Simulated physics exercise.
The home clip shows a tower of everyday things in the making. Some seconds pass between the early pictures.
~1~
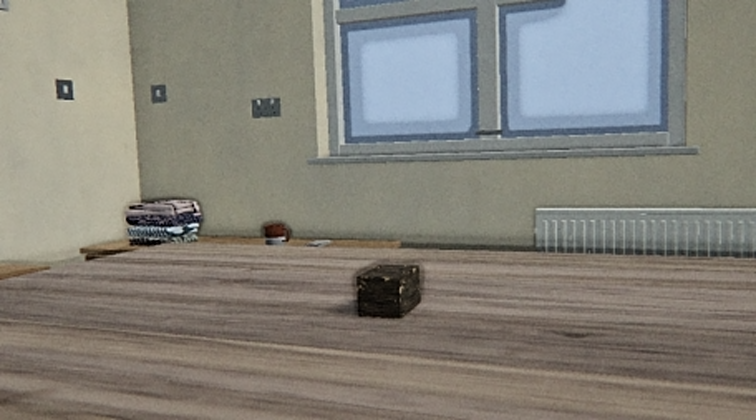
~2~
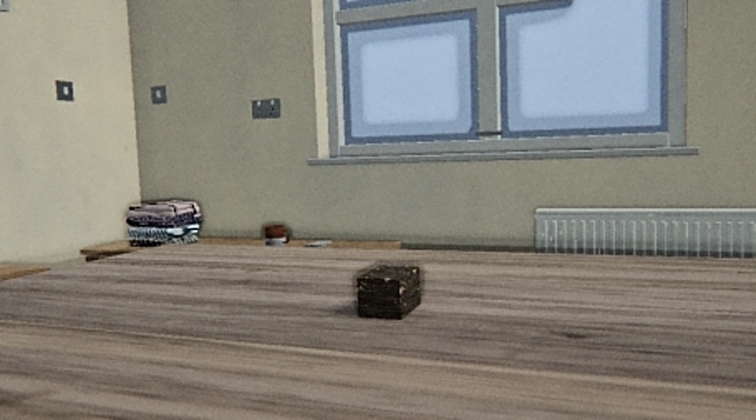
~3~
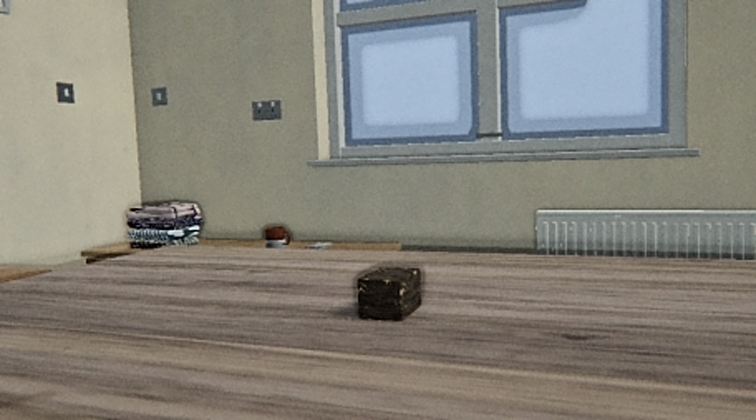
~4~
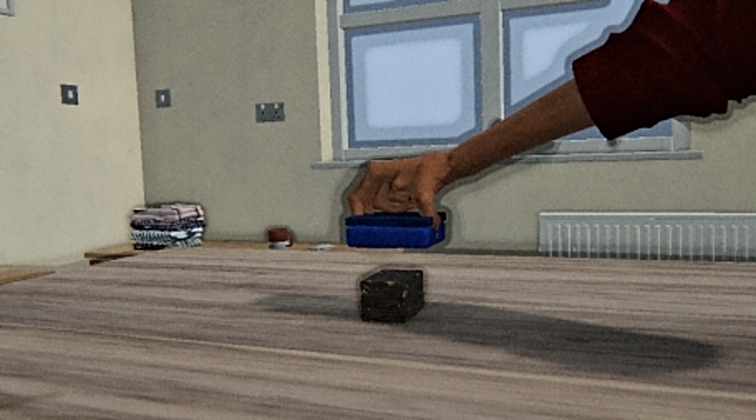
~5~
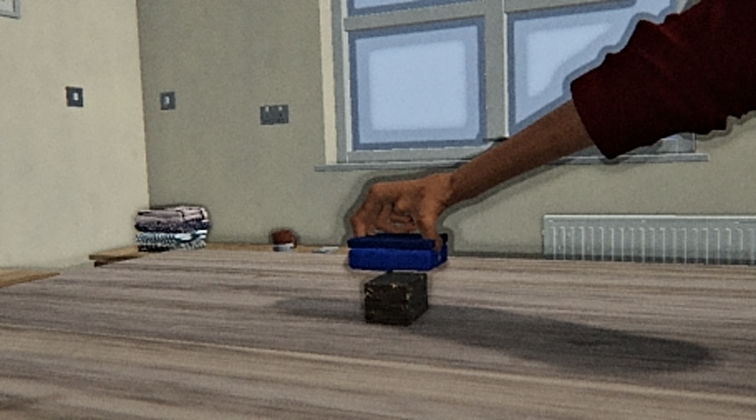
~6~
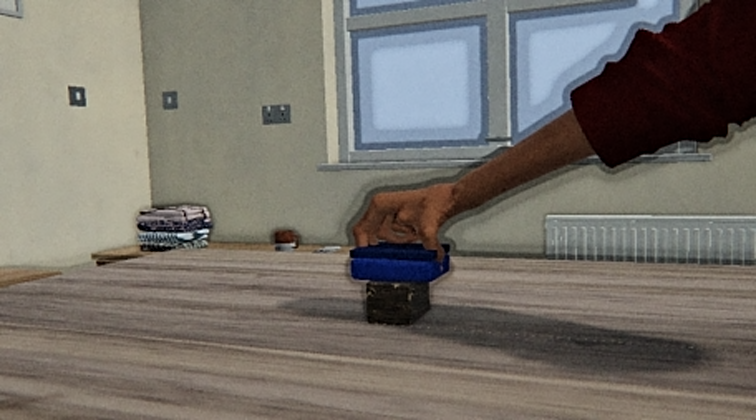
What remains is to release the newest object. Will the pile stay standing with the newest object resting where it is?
My guess is the pile will be stable.
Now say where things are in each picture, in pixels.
In the first picture, the last thing is not in view yet; black block (390, 291).
In the second picture, the last thing is not in view yet; black block (390, 291).
In the third picture, the last thing is not in view yet; black block (390, 293).
In the fourth picture, coming down; blue sponge (397, 230); black block (393, 295).
In the fifth picture, coming down; blue sponge (399, 252); black block (397, 298).
In the sixth picture, in place under the hand; blue sponge (401, 262); black block (399, 297).
Then, 0.20 s past the last view, nothing moves.
Then, 0.50 s past the last view, blue sponge resting near (401, 262).
Finally, both still in place. Final places as the last picture's camera would see them, blue sponge near (401, 262). The pile keeps its balance.
